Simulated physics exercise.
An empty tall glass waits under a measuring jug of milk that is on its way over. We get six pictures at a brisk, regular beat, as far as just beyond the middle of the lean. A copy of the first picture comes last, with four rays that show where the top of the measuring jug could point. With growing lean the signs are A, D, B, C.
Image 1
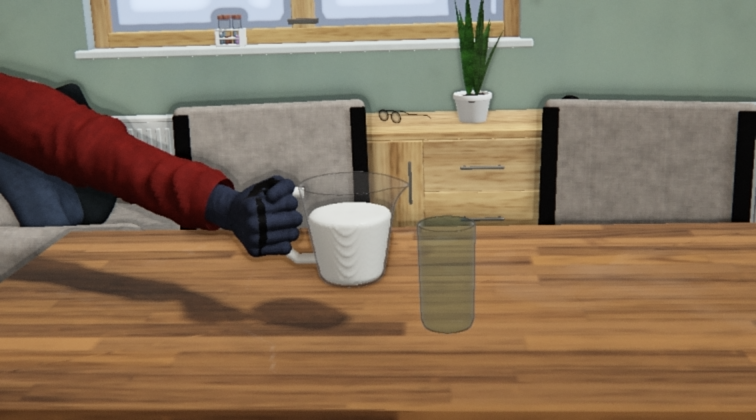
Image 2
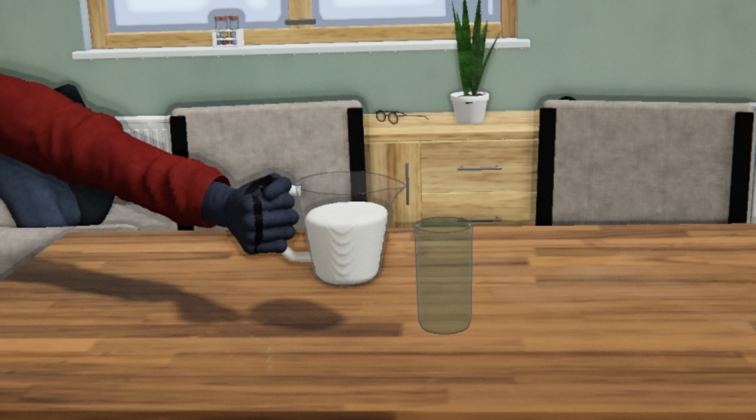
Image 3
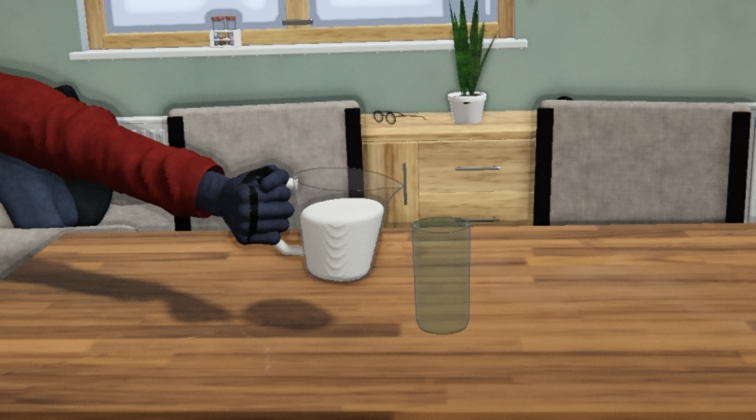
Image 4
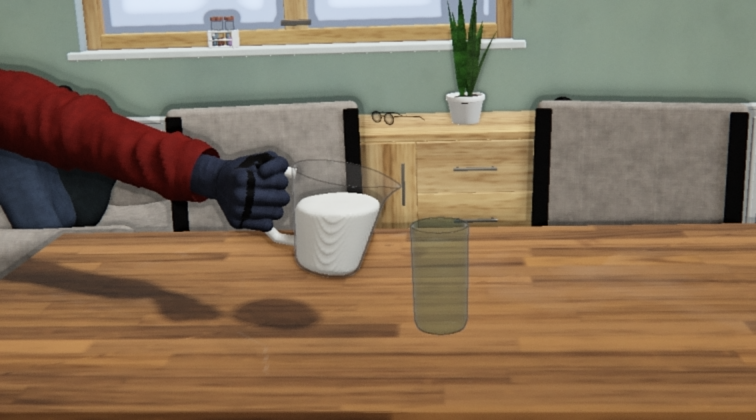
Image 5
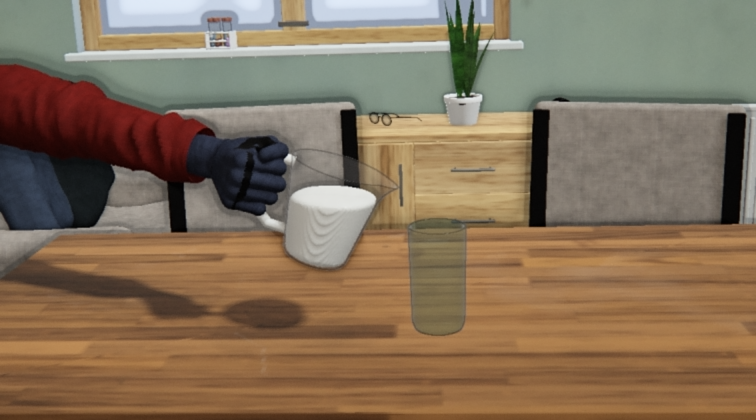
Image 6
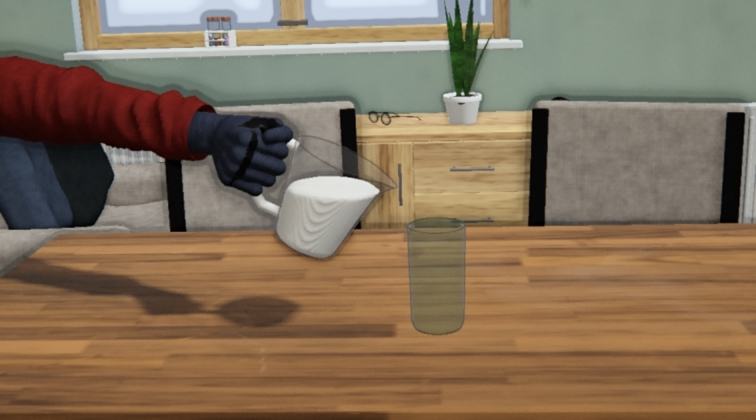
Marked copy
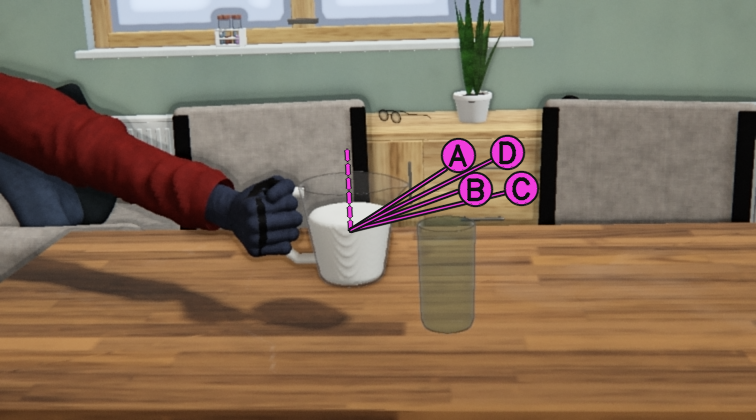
A gloved hand raises a jug of milk slightly and tilts it toward a glass.
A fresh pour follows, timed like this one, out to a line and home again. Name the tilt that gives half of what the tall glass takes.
Choose A.
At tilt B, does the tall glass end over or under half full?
Over.
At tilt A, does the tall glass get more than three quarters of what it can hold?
No.
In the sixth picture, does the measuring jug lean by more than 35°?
No.
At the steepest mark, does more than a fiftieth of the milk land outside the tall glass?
Yes, it does.
On the marked copy, A at (446, 168); B at (457, 191); C at (504, 192); D at (492, 159).
If A is chosen, the tall glass ends with about 49 % of what it can hold.
If B is chosen, the tall glass ends with about 85 % of what it can hold.
If C is chosen, the tall glass ends with about 90 % of what it can hold; 10 % of the milk is spilt.
If D is chosen, the tall glass ends with about 68 % of what it can hold.
